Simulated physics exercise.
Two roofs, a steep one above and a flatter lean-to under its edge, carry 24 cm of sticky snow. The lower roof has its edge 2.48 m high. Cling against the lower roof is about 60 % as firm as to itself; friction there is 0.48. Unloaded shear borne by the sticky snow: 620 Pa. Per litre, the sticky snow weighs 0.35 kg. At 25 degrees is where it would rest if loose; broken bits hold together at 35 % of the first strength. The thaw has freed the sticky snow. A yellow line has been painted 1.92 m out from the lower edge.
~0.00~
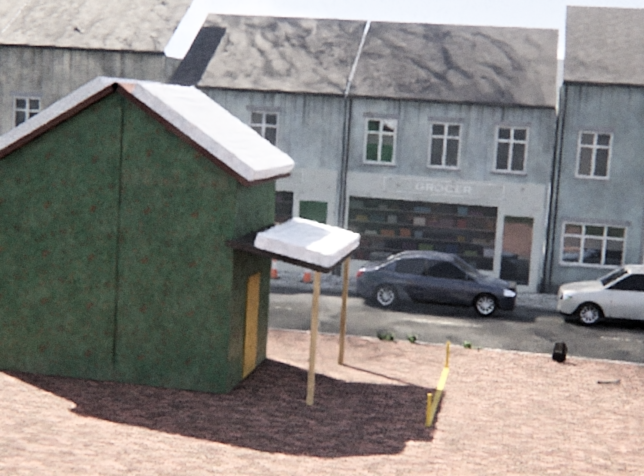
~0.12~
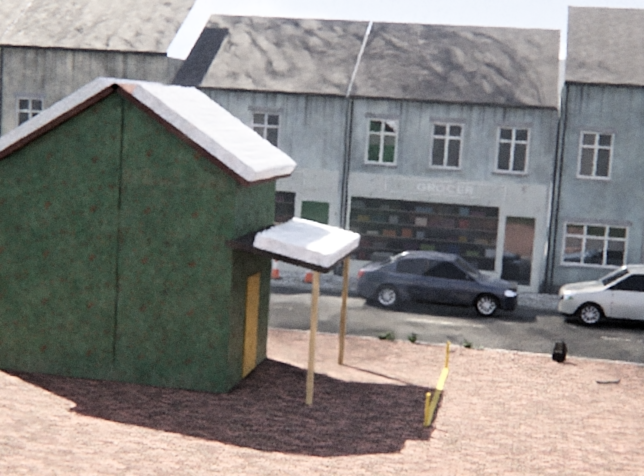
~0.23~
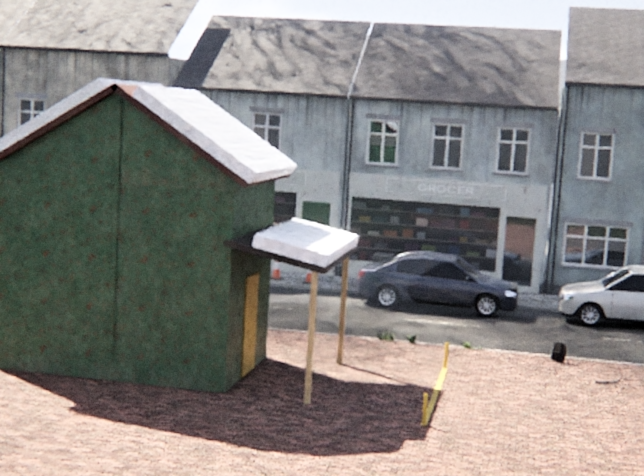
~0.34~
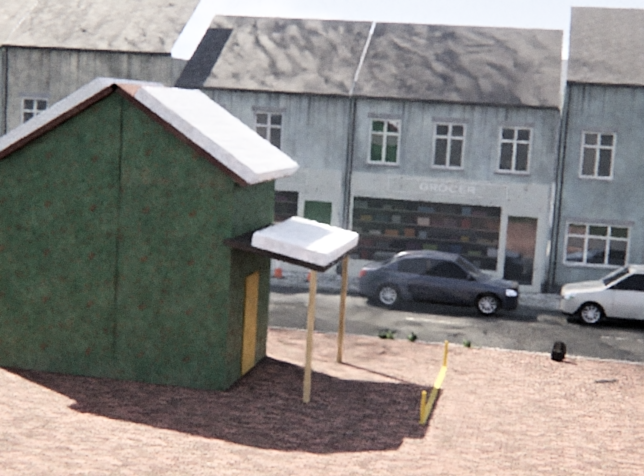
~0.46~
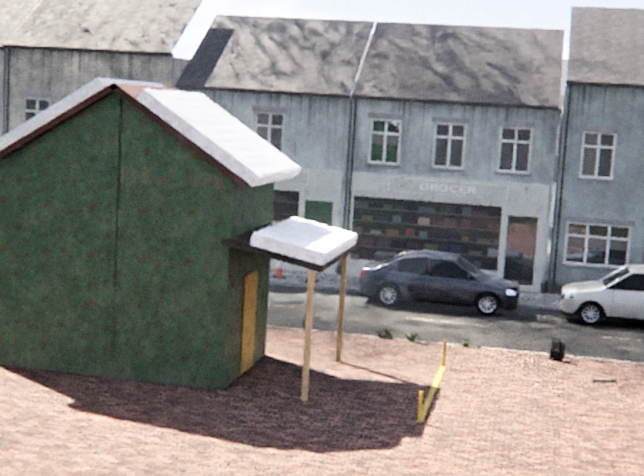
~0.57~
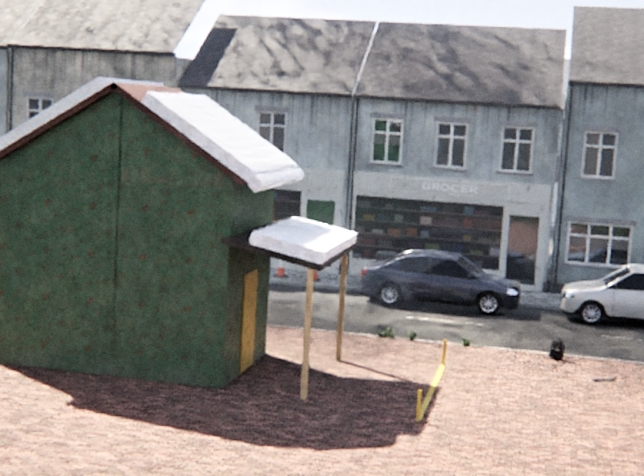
A thick white slab of snow slid slowly down the green building's steep roof, baring a reddish strip near the peak and poking slightly past the edge above the snow-covered lower roof.
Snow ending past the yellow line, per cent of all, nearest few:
10 %.
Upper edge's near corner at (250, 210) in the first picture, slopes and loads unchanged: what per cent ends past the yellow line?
Roughly 0 per cent.
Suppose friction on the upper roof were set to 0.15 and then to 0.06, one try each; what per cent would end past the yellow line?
First some 30 %, after that some 35 %.
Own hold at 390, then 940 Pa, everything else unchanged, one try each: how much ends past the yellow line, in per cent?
In order: Around 20 % and around 1 %.
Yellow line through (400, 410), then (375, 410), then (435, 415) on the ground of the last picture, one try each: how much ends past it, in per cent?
About 18 %, 25 %, 6 %.
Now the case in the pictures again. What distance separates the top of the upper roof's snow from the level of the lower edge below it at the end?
Looks like around 0.6 m above that edge.
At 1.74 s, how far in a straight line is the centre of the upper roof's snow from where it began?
It is around 2.4 m from where it started.
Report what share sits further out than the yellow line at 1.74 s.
Roughly 0 per cent.
After 1.11 s, none is below the lower edge and 0 % is past the line.
After 1.74 s, none is below the lower edge and 0 % is past the line.
After 2.37 s, 33 % is below the lower edge and 0 % is past the line.
After 3.00 s, 49 % is below the lower edge and 9 % is past the line.
After 5.00 s, 58 % is below the lower edge and 10 % is past the line.
